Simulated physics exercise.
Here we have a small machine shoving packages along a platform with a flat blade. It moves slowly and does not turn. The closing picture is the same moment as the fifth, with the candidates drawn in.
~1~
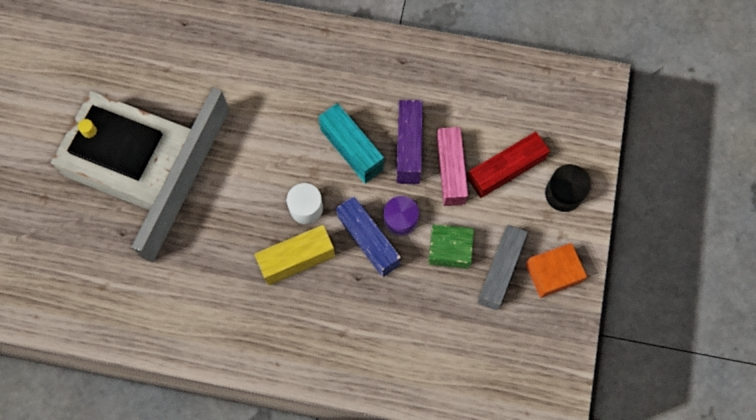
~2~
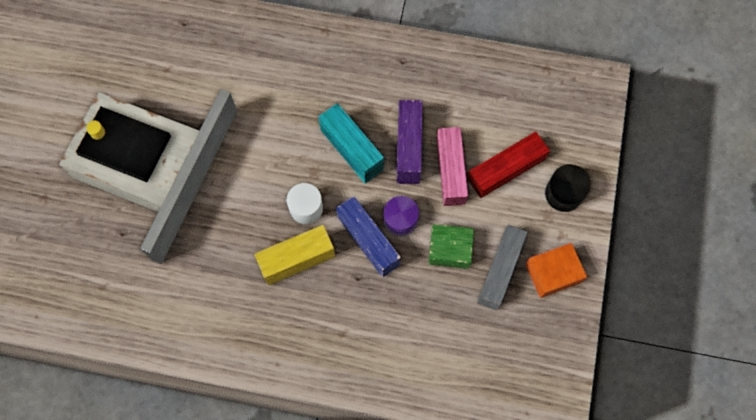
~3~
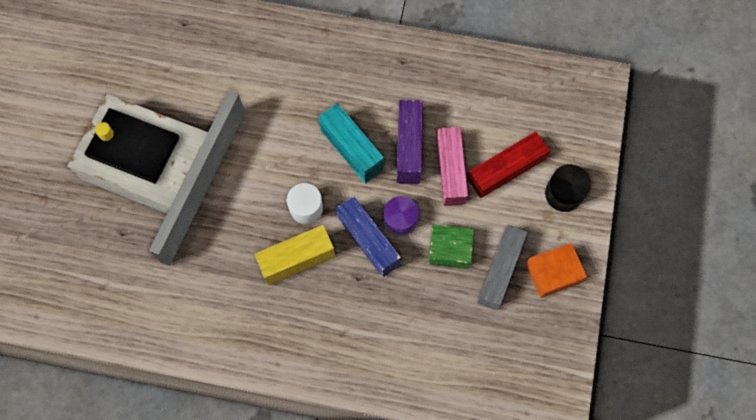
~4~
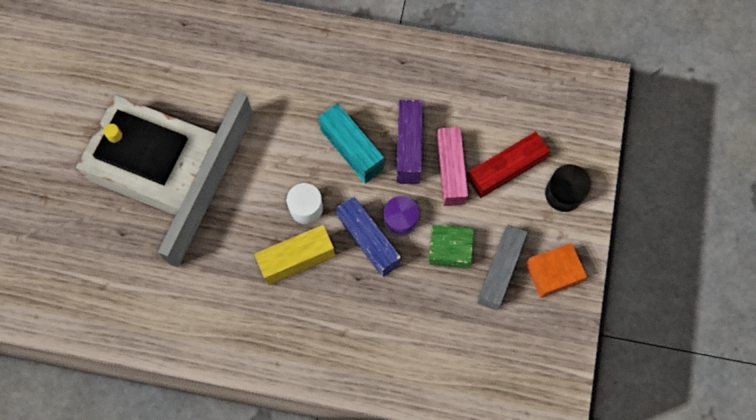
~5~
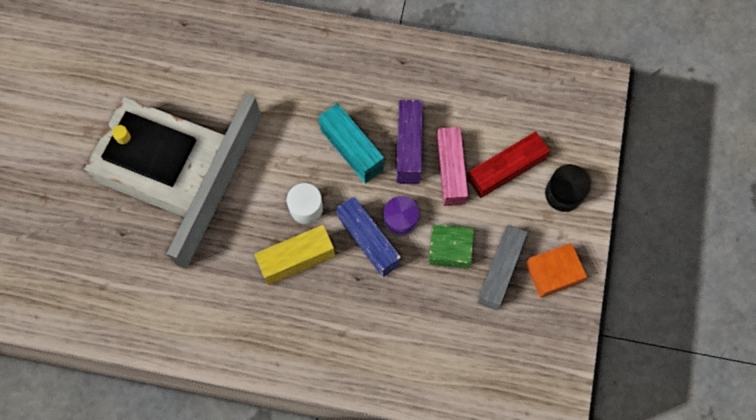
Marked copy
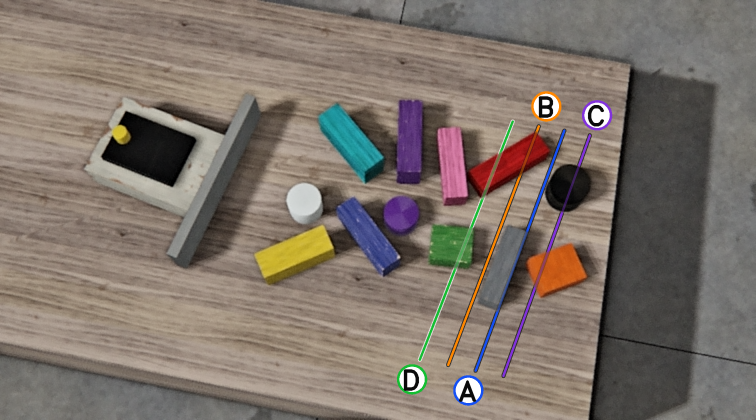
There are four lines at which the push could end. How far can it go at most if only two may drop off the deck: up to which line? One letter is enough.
Line B.
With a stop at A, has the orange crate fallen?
Yes.
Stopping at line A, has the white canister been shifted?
Yes.
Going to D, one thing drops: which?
It is the orange crate.
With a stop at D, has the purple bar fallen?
No.
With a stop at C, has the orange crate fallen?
Yes.
On the marked copy, A at (522, 245); B at (496, 240); C at (549, 250); D at (468, 235).
Following B. Soon after the start, robot (254, 169); yellow bar (314, 263); turquoise stick (377, 158).
Later, robot (355, 187); grey bar (516, 273); red stick (528, 173).
In the end, robot (435, 202); black canister over the edge; orange crate over the edge; two fallen.
As for the rest, A drops four; C drops six; D is within the limit but short.
